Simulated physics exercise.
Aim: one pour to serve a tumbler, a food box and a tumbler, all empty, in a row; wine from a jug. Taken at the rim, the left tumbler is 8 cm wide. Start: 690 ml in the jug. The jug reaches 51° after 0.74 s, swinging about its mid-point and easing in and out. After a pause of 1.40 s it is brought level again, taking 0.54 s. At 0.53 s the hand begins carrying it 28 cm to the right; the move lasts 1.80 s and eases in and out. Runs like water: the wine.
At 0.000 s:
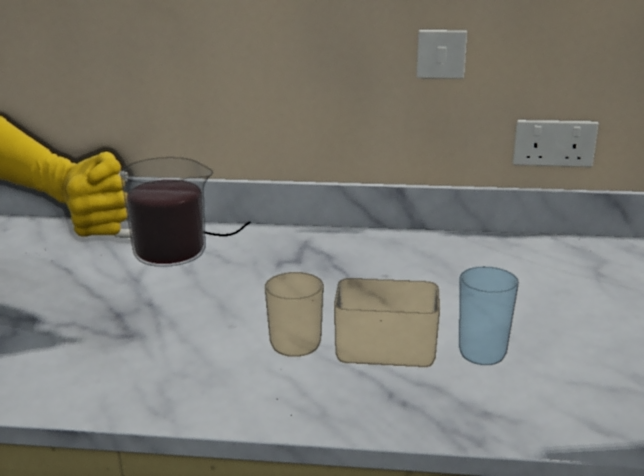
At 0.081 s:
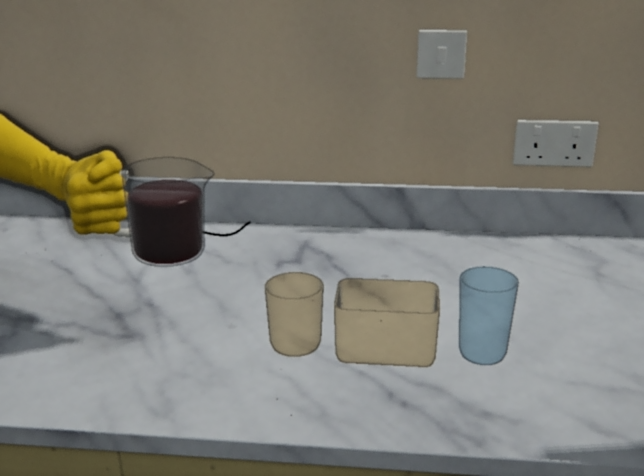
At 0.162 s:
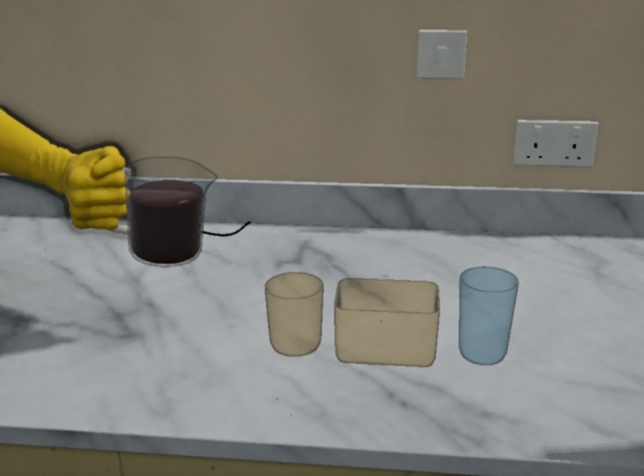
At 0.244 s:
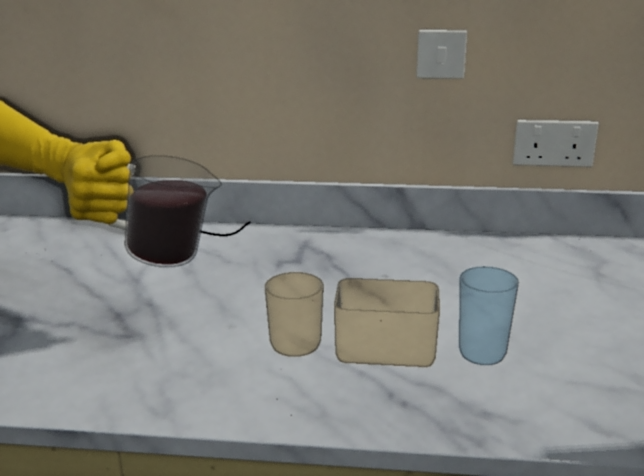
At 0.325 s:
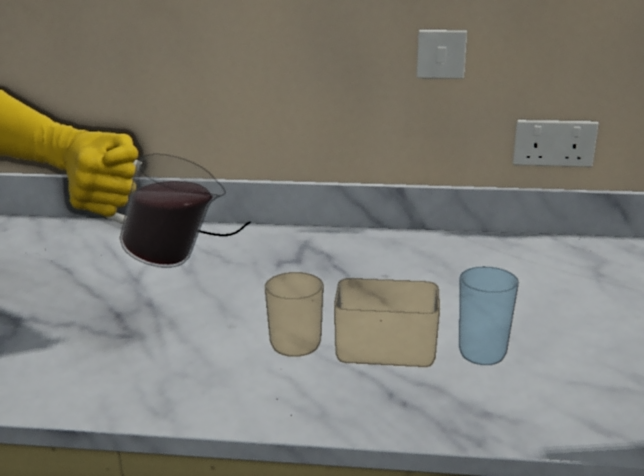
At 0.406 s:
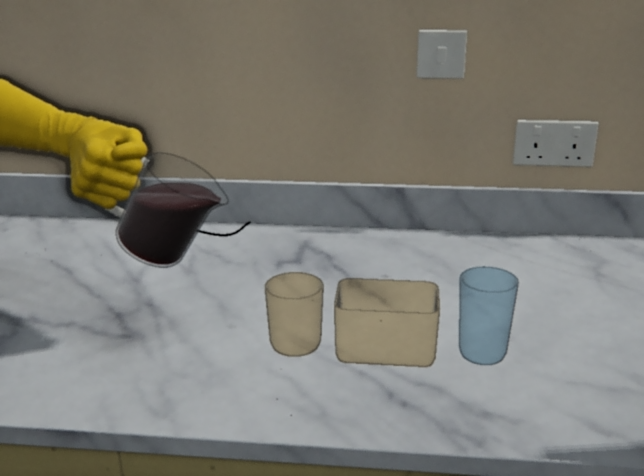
The video shows a yellow-gloved hand gripping a clear jug of dark red liquid above a marble counter and gradually tilting it to the right, while two tumblers and a food box stand empty and still nearby.
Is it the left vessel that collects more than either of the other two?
Yes.
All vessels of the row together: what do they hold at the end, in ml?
Around 210 ml.
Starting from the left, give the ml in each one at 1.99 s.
130, 80, 0 ml.
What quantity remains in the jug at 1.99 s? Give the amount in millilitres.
Roughly 440 ml is still in there.
By 1.04 s the tilt is 51° and from the left they hold 95 ml, 0 ml, 0 ml, the jug 550 ml, and 15 ml is on the work surface.
By 1.50 s the tilt is 51° and from the left they hold 125 ml, 30 ml, 0 ml, the jug 485 ml, and 25 ml is on the work surface.
By 1.99 s the tilt is 51° and from the left they hold 125 ml, 75 ml, 0 ml, the jug 435 ml, and 30 ml is on the work surface.
By 2.52 s the tilt is 11° and from the left they hold 125 ml, 75 ml, 0 ml, the jug 415 ml, and 70 ml is on the work surface.
At rest from the left they hold 125 ml, 75 ml, 0 ml, the jug 415 ml, and 70 ml is on the work surface.
